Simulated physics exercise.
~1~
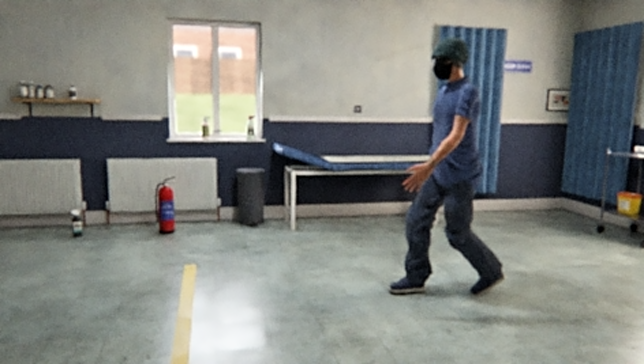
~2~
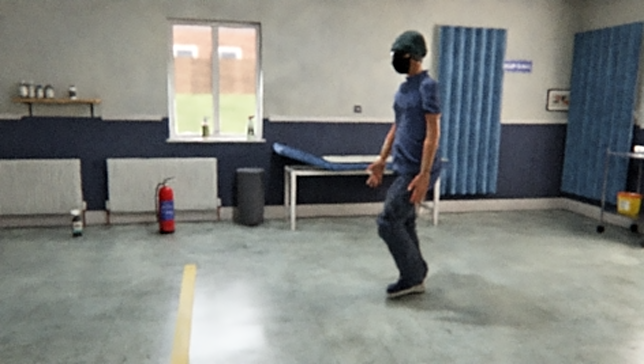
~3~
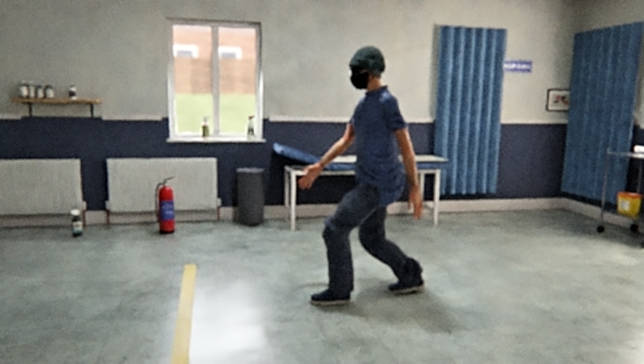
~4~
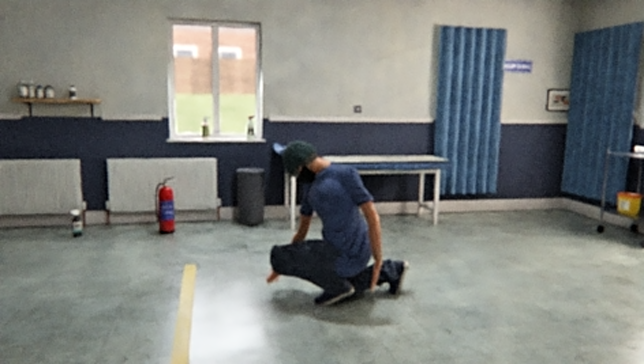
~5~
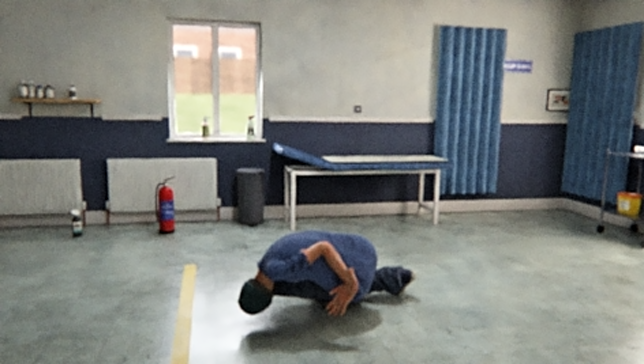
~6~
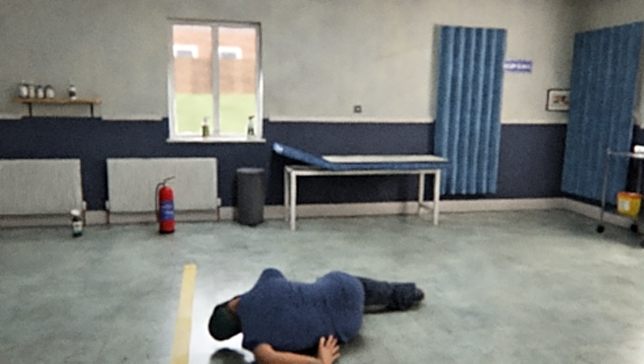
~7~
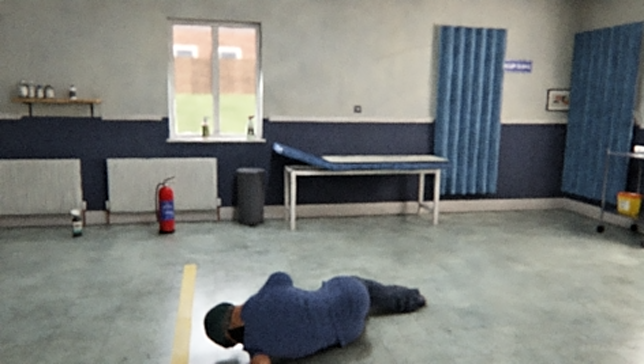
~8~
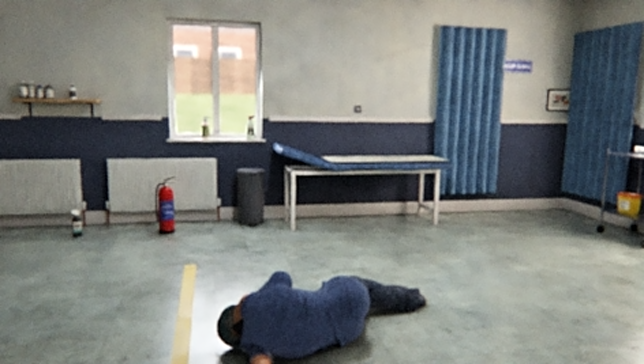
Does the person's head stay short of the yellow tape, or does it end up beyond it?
The person's head stays short of the yellow tape, coming to rest on the floor just to the right of it.
